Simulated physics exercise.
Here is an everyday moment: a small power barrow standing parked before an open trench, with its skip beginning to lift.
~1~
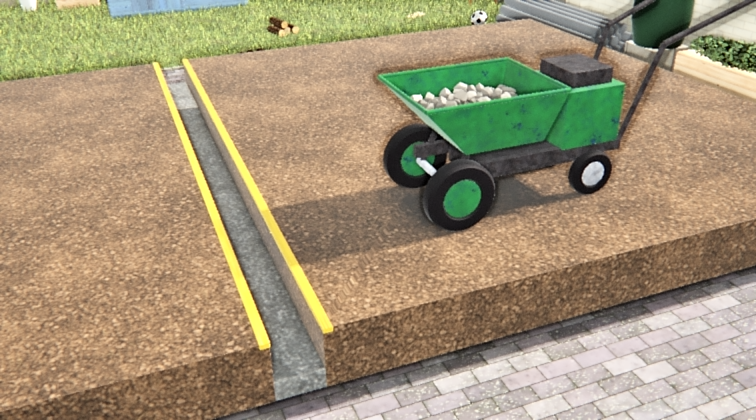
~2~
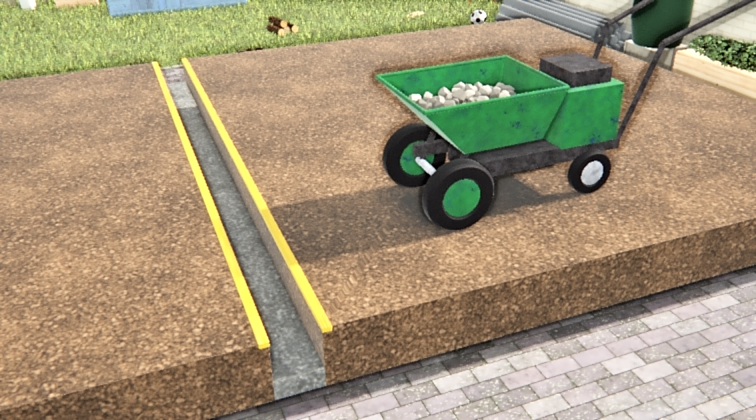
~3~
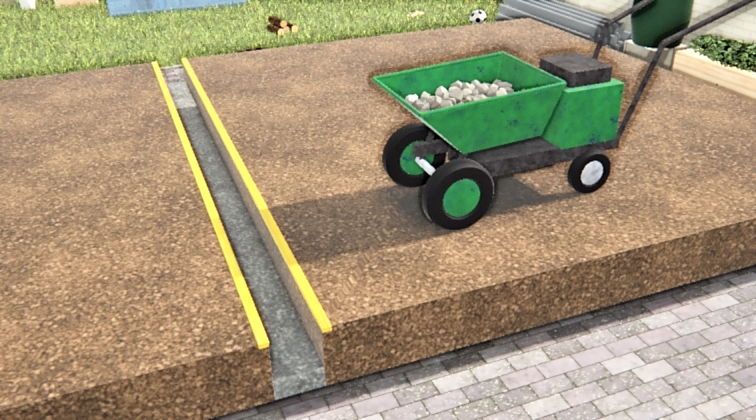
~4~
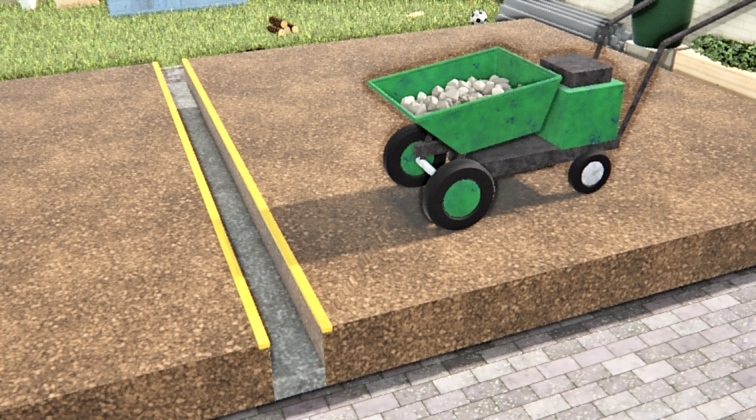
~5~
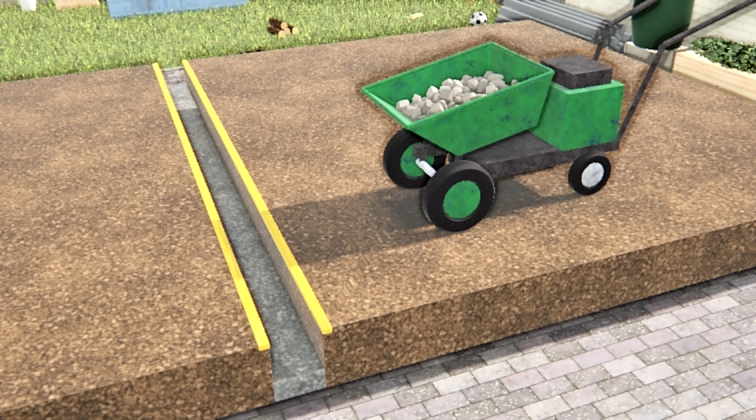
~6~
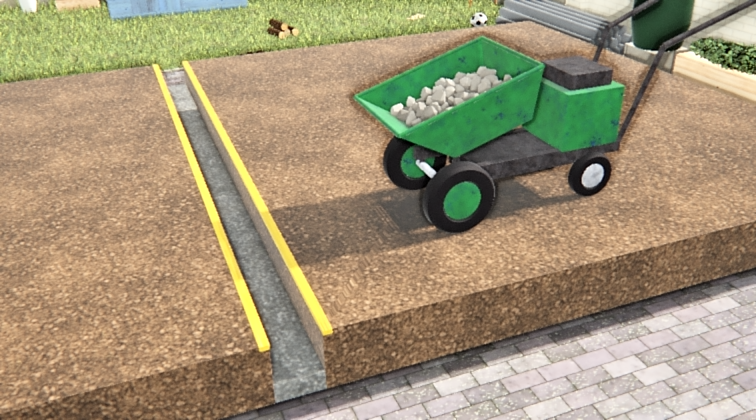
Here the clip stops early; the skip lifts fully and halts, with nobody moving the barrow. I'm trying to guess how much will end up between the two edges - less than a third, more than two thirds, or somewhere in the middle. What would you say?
I'd say less than a third.
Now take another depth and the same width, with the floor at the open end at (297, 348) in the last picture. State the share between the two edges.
The share would be around 20 in a hundred.
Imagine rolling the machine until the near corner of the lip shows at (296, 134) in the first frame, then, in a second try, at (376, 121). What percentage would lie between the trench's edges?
First try: 0 per cent; second try: 80 per cent.
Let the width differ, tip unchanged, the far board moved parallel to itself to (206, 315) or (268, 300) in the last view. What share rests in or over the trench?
First case 20 %, second case 20 %.
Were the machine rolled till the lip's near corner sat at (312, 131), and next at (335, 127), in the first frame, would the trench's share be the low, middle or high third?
The first stop gives under a third, while the second gives above two thirds.
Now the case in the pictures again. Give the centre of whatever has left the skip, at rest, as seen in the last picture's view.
The centre settles at about (304, 230).
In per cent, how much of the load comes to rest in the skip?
That comes to about 20 per cent or so.
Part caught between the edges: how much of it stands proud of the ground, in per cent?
About 0 %.
Soon after the last picture, skip tipped steeply; all in the skip.
A little later, skip tipped right over; most in the skip; about a quarter short of the trench.
Later still, skip tipped right over; about a quarter in the skip; about two thirds short of the trench; about a quarter in or heaped over the trench; a stray few beyond it.
At rest, skip tipped right over; about a quarter in the skip; about two thirds short of the trench; about a quarter in or heaped over the trench; a stray few beyond it.
